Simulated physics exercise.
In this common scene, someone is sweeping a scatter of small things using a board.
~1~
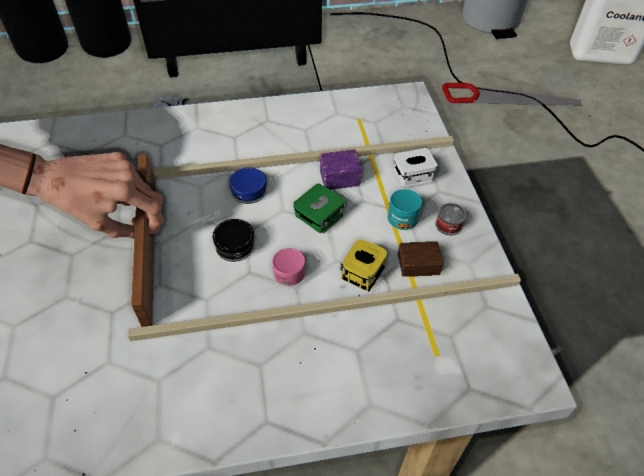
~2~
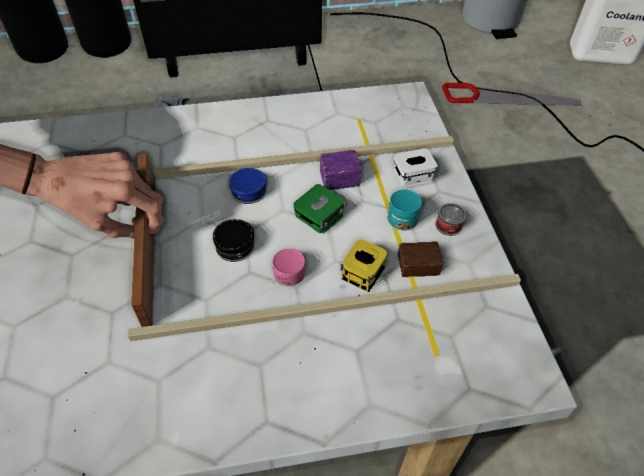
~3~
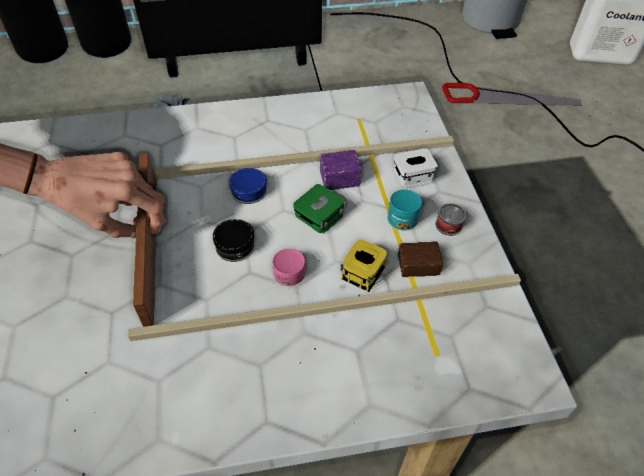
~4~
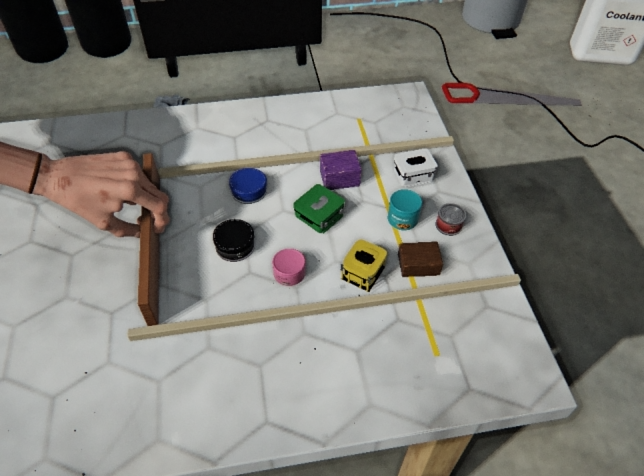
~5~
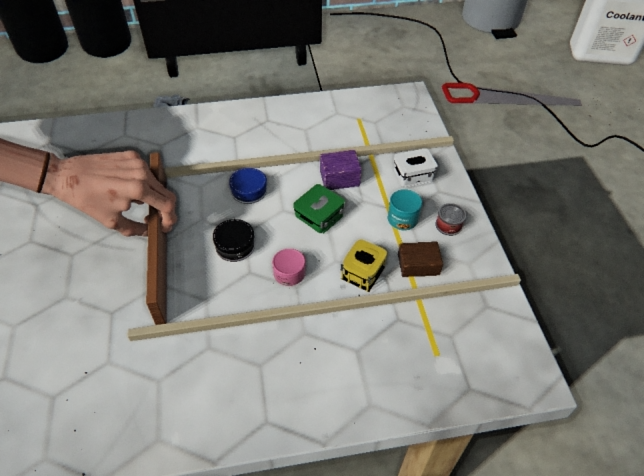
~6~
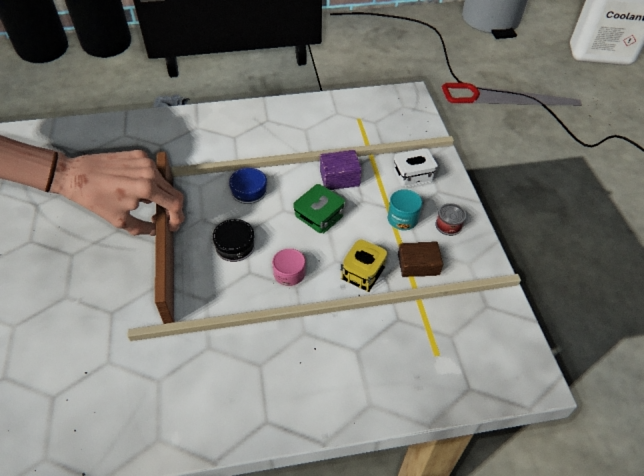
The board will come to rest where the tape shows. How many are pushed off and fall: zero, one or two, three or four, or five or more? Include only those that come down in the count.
The edge claims none.
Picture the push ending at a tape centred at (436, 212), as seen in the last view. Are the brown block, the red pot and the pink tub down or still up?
In short: Brown block gone, red pot safe, pink tub safe.
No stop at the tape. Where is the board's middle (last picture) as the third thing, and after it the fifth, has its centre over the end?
At (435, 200) for the third, at (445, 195) for the fifth.
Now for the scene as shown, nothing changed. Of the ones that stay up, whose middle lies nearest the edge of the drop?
Foremost one: White case.
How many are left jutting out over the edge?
I'd put it at 1.
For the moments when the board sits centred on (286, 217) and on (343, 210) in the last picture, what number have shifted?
Note: First position 4; second position 8.
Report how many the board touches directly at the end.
I count 4 of them.
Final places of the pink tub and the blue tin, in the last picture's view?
I'd say approximately (418, 244) and then (393, 165).
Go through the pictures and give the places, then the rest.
In the first picture, red pot (451, 219); white case (414, 168); brown block (420, 259); board (145, 234); tape (391, 217).
In the second picture, white case (414, 169); pink tub (289, 267).
In the third picture, brown block (420, 259); board (146, 234).
In the fourth picture, red pot (451, 220); green case (319, 209).
In the fifth picture, white case (414, 169); yellow case (364, 265).
In the sixth picture, red pot (451, 220); white case (414, 169); brown block (420, 259); board (165, 232); tape (391, 217).
Soon after, none off yet; red pot at rest near (451, 220); white case at rest near (414, 169); brown block at rest near (420, 259).
In the end, the number that fall off is zero.
